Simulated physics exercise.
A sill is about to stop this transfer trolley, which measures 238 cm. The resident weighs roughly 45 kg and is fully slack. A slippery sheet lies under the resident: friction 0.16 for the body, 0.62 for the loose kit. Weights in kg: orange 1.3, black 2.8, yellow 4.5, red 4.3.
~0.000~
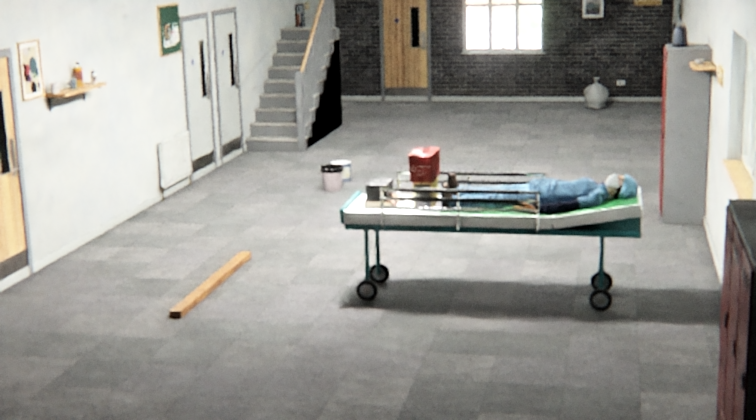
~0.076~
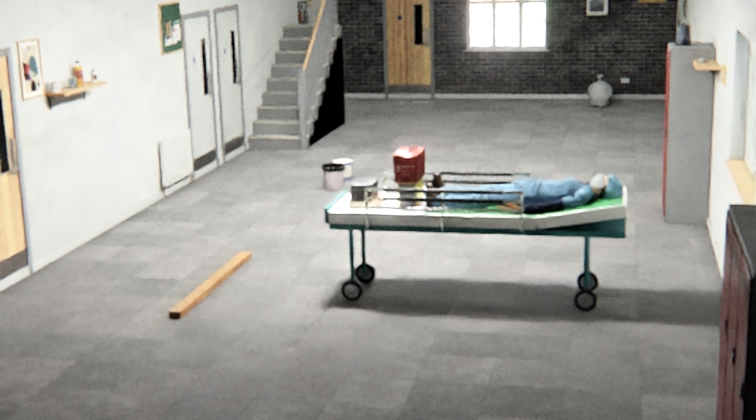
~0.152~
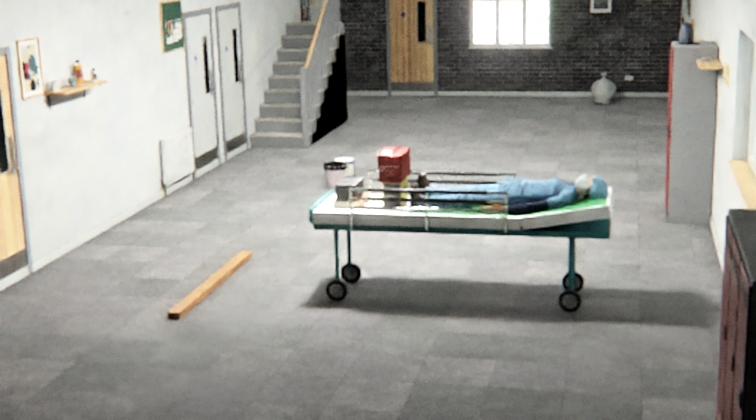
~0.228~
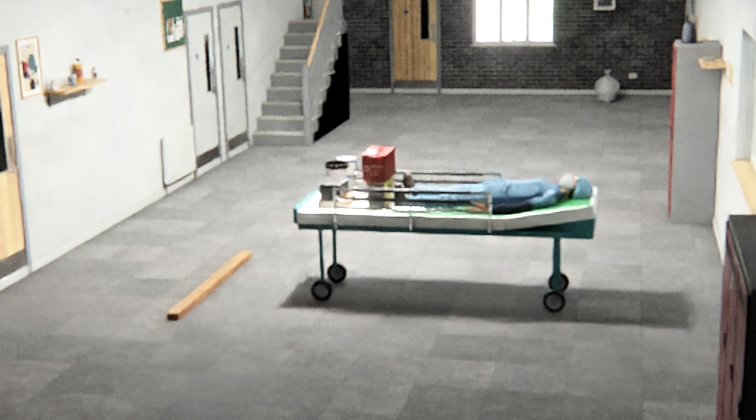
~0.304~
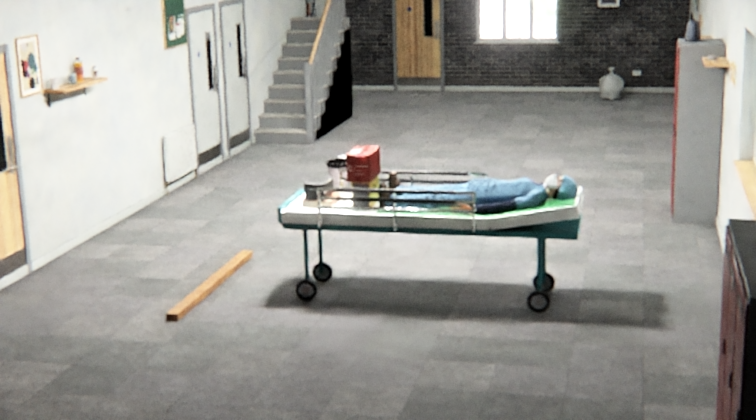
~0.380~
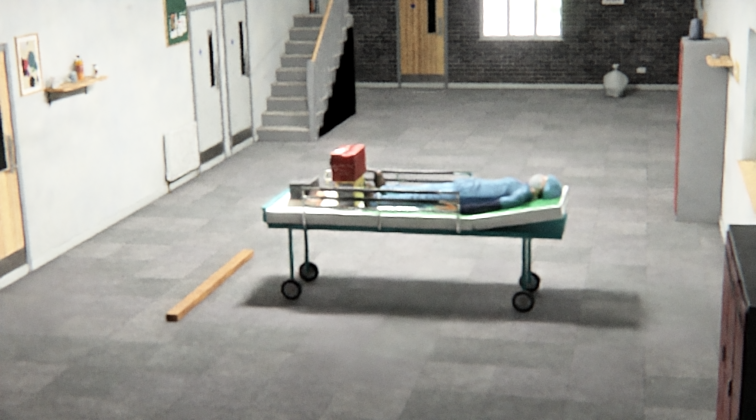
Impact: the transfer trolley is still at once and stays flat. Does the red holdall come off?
Here the red holdall tumbles off.
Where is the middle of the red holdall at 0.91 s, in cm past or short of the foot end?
About 40 cm short of it.
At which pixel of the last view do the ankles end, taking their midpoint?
Around (212, 196).
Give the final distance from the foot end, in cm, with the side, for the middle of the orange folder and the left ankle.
Orange folder 20 short, left ankle 10 short.
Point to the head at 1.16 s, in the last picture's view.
Around (394, 195).
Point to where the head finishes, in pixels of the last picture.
At about (357, 194).
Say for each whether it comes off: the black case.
Black case drops off.
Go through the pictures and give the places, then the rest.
The first frame shows red holdall (425, 165), yellow monitor (426, 192), orange folder (382, 201); 131 cm from contact.
The second frame shows red holdall (410, 164), yellow monitor (411, 191), orange folder (367, 201); 118 cm from contact.
The third frame shows red holdall (394, 164), yellow monitor (396, 191), orange folder (352, 201); 104 cm from contact.
The fourth frame shows red holdall (379, 164), yellow monitor (380, 191), orange folder (337, 201); 91 cm from contact.
The fifth frame shows red holdall (364, 164), yellow monitor (365, 191), orange folder (321, 200); 78 cm from contact.
The sixth frame shows red holdall (349, 163), yellow monitor (350, 190), orange folder (307, 200); 65 cm from contact.
Contact comes at 0.76 s.
After 0.91 s the red holdall is 42 cm short of the foot end, tilted 20°, near (246, 160) in the last picture's view.
After 1.16 s the red holdall is 11 cm short of the foot end, tilted 90°, near (211, 180) in the last picture's view; the yellow monitor 39 cm short of the foot end, tilted 75°.
After 1.46 s the red holdall is 3 cm short of the foot end, tilted 115°, near (203, 180) in the last picture's view.
When all is still (2.5 s), orange folder stays on; black case drops off; yellow monitor stays on; red holdall drops off; left ankle stops short of the foot end.
